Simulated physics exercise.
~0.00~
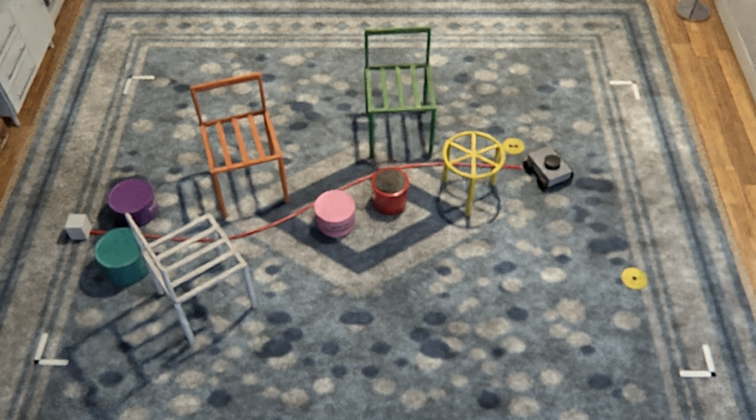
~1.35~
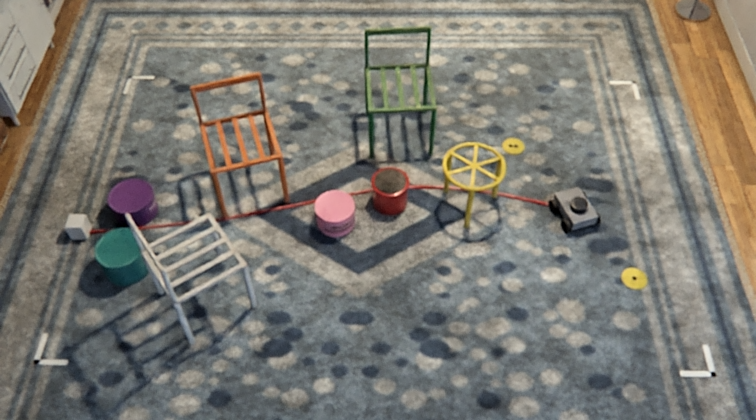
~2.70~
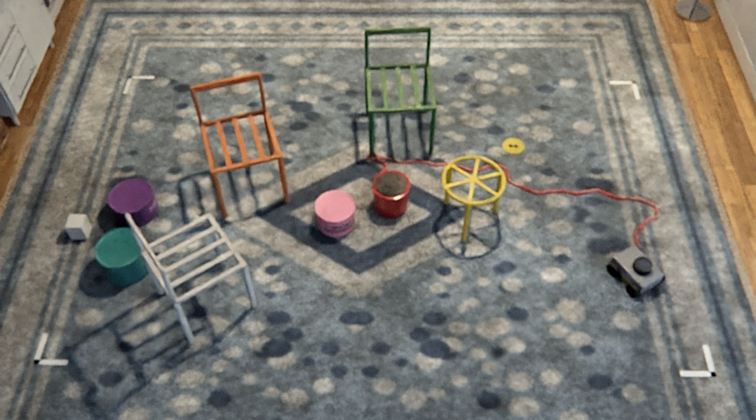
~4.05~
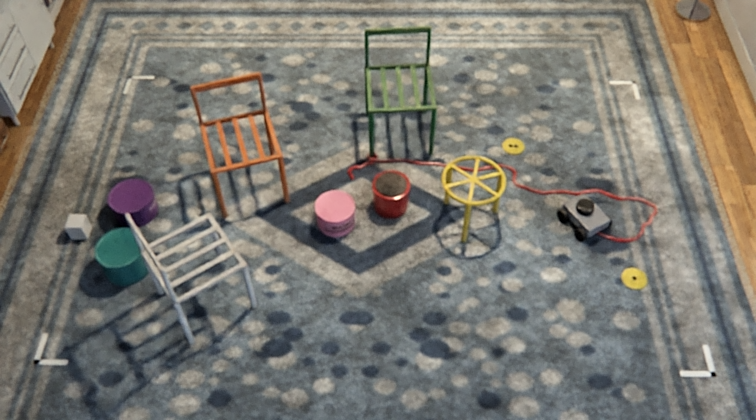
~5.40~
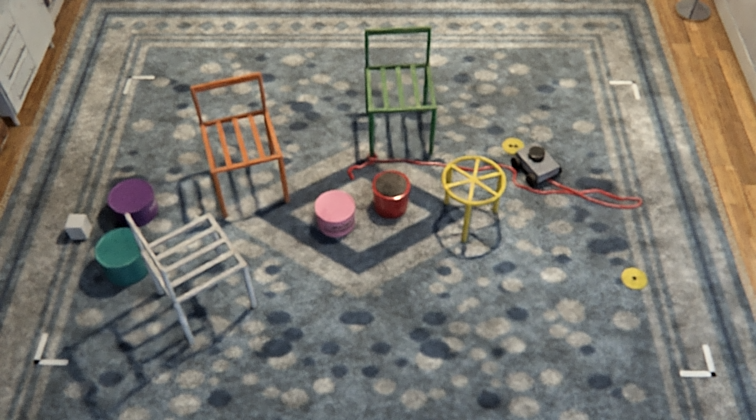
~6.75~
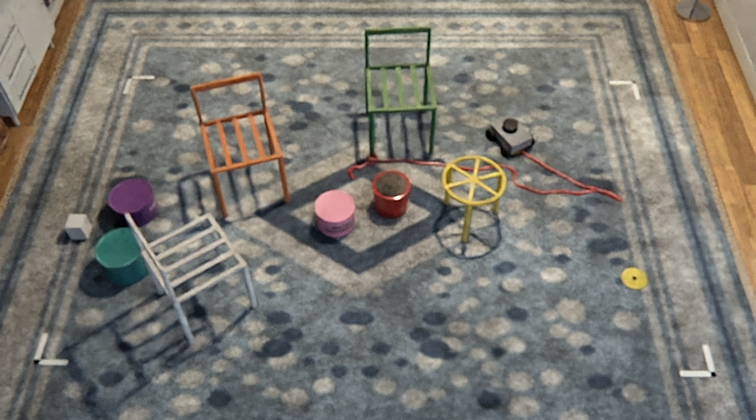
A small dark cart pulled a red cord rightward across the patterned rug, shifting the yellow stool slightly down before the cord came loose from the white block, then it turned back up and left, stopping beyond the stool with the cord trailing.
